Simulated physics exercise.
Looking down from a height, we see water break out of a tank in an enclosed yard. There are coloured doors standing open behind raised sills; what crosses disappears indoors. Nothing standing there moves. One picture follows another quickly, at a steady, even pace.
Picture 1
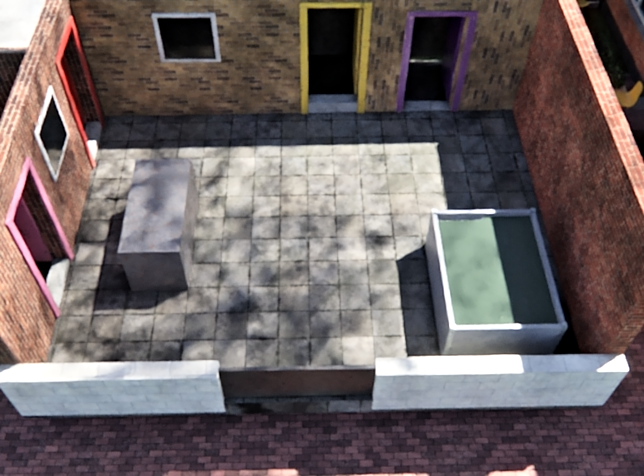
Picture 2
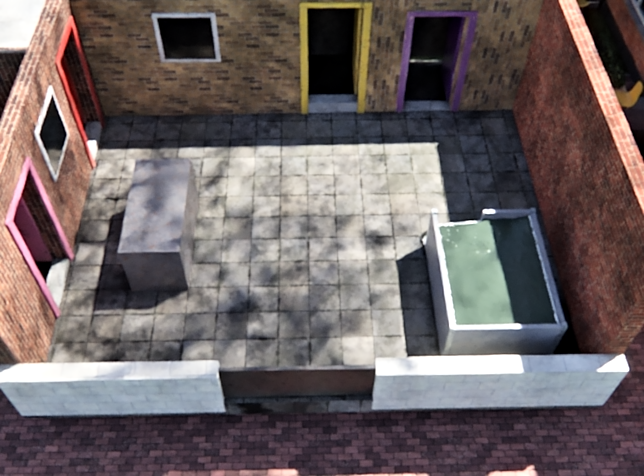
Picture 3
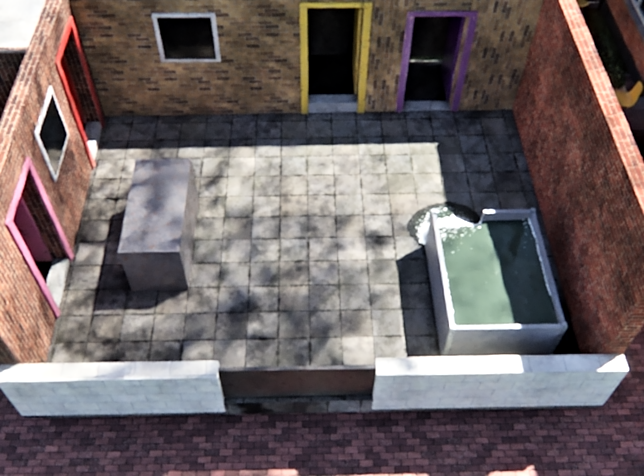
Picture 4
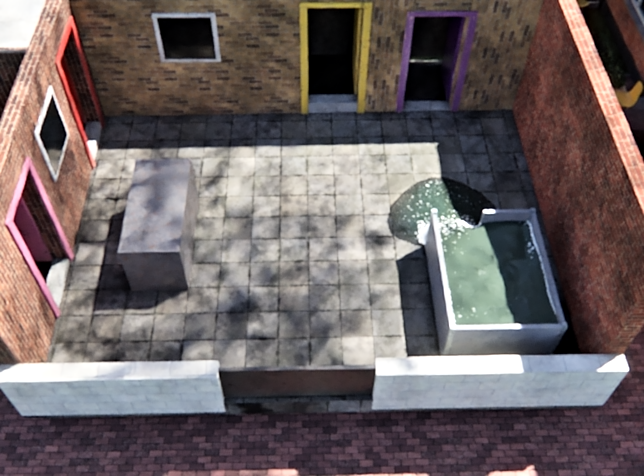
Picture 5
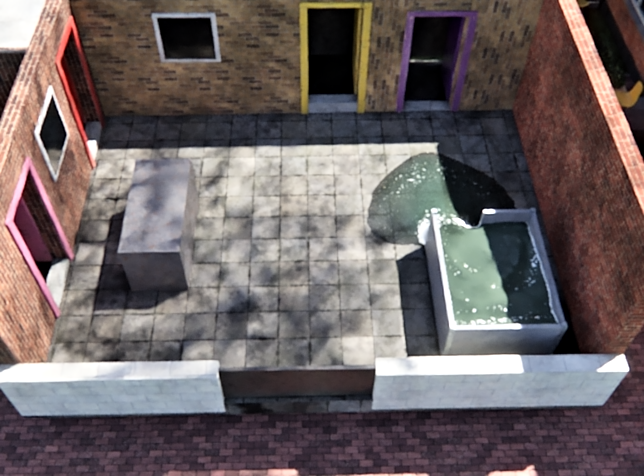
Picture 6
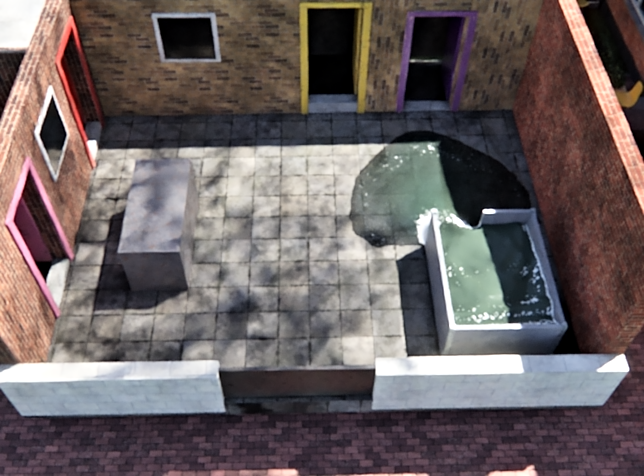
A brick-walled yard with grey paving is seen from high above by a still camera, with a low white wall and red brick ground in front. A grey block stands at left, a pale tank of green water at right, and yellow, purple, pink and red doorways line the walls. Water breaks through the tank's far side, foaming at first, and spreads across the paving in a widening rounded pool.
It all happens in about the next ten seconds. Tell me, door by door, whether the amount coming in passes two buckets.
At the pink door it stays within two buckets; at the purple door it passes two buckets; at the red door it stays within two buckets; at the yellow door it stays within two buckets.
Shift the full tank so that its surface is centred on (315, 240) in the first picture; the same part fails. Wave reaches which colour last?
The pink-painted one.
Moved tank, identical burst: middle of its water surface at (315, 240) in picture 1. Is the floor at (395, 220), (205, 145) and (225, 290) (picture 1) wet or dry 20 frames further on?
Check in sequence: Still parched, soaked through, still parched.
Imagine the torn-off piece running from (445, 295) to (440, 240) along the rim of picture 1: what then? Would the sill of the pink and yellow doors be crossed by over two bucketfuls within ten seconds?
Check - pink: Comes out above; yellow: Comes out below.
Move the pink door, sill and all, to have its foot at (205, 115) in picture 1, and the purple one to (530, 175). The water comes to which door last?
That is the red door.
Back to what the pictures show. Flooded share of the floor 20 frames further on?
Near 40 in a hundred.
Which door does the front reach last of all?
Result: The pink door.
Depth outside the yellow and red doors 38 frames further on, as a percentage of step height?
Depth ratios, approx.: 30 and 70 percent.
A moment on, water covers 30 % of the floor; the pink door not reached, the purple door over two buckets in, the red door not reached, the yellow door wet at the sill, nothing in.
Next, water covers 35 % of the floor; the pink door not reached, the purple door far over two buckets in, the red door not reached, the yellow door wet at the sill, nothing in.
Then, water covers 40 % of the floor; the pink door not reached, the purple door far over two buckets in, the red door wet at the sill, nothing in, the yellow door wet at the sill, nothing in.
Later, water covers 60 % of the floor; the pink door wet at the sill, nothing in, the purple door far over two buckets in, the red door under two buckets in, the yellow door wet at the sill, nothing in.
In the end, water covers 75 % of the floor; the pink door wet at the sill, nothing in, the purple door far over two buckets in, the red door under two buckets in, the yellow door wet at the sill, nothing in.
